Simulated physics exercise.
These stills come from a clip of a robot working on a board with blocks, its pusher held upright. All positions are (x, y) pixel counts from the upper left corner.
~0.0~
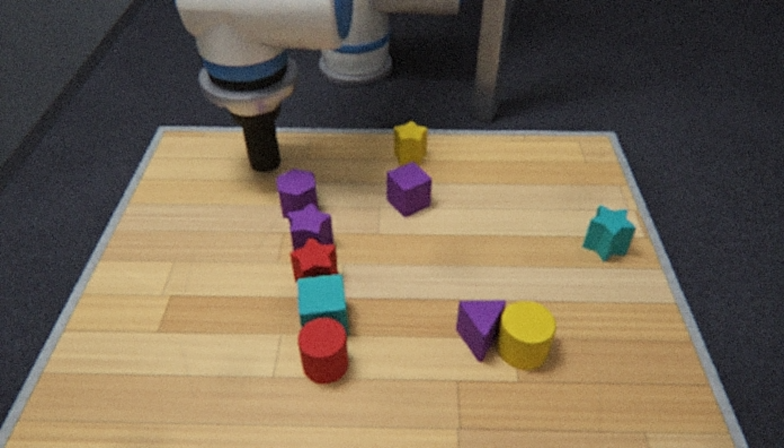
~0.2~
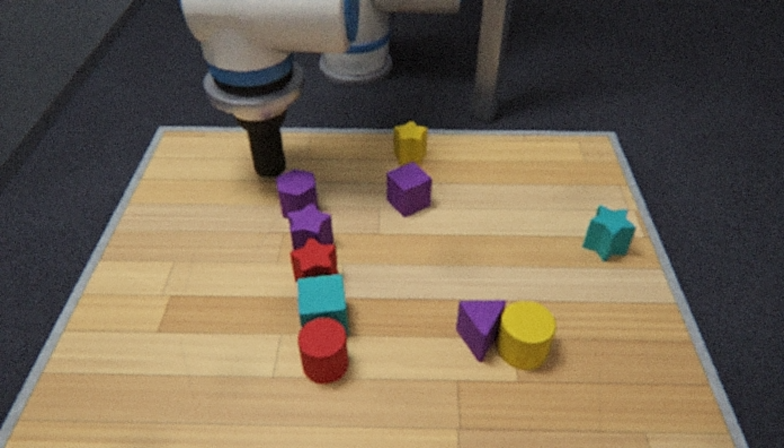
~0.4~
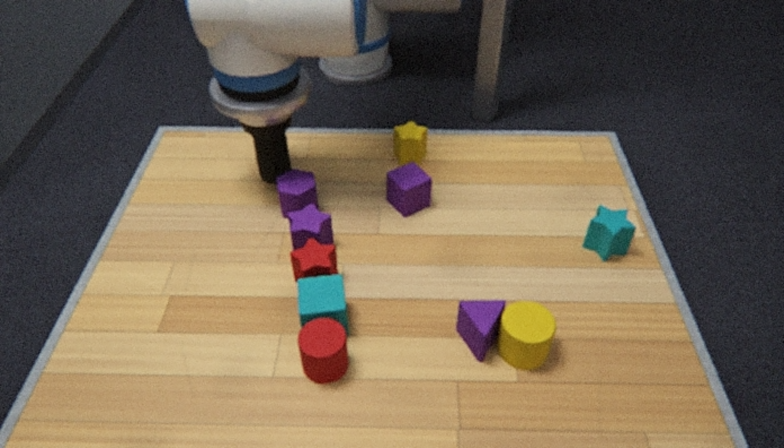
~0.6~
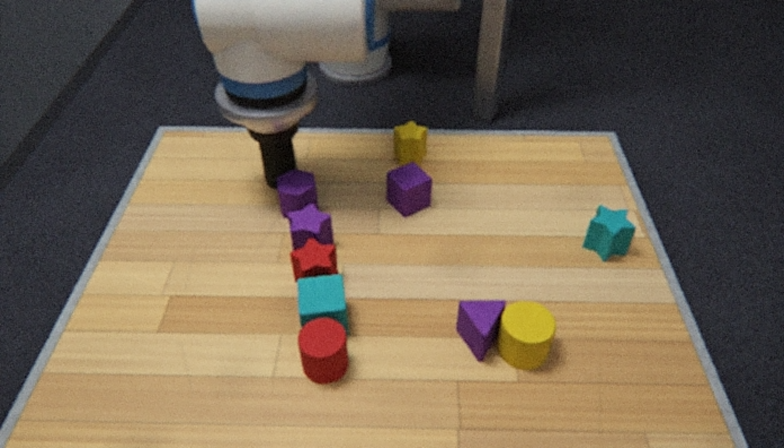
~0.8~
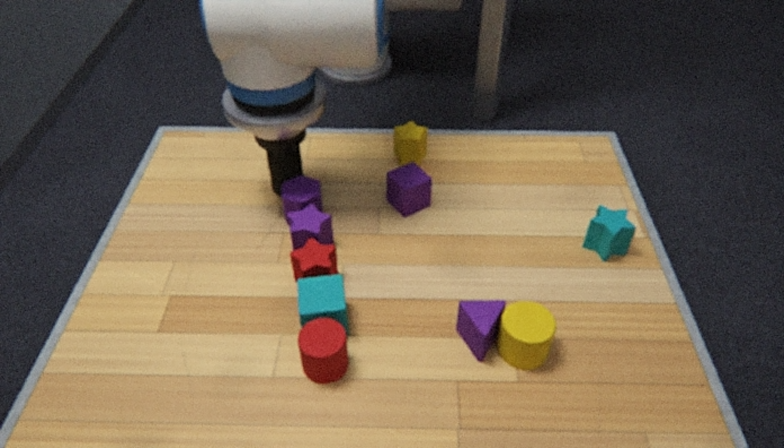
Robot arm easing its black tip toward a line of coloured blocks and nudging the purple six-sided block slightly forward.
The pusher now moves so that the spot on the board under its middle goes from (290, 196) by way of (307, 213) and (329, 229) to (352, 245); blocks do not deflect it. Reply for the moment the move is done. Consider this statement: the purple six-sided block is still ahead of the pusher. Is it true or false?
The claim holds.
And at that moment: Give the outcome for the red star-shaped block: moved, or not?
The red star-shaped block will be pushed away from where it stands.
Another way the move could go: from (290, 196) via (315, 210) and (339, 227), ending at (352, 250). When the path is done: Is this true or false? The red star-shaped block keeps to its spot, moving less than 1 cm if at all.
False - the claim does not hold.
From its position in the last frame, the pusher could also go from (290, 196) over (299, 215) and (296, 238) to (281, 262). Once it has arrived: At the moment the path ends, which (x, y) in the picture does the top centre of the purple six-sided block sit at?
I'd say the purple six-sided block ends with its top centre at (331, 215).
What follows on the original path. One third of the way, pusher at (306, 204); purple six-sided block at (318, 207); purple star-shaped block at (319, 233), turned 20° clockwise; red star-shaped block at (313, 260).
Two thirds of the way, pusher at (328, 220); purple six-sided block at (342, 224); purple star-shaped block at (333, 252), turned 45° clockwise; red star-shaped block at (313, 280); turquoise square block at (318, 314); red cylinder at (321, 355).
At the end, pusher at (352, 236); purple six-sided block at (364, 243), turned 20° clockwise; purple star-shaped block at (340, 268), turned 70° clockwise; red star-shaped block at (310, 293); turquoise square block at (313, 330); red cylinder at (318, 373).
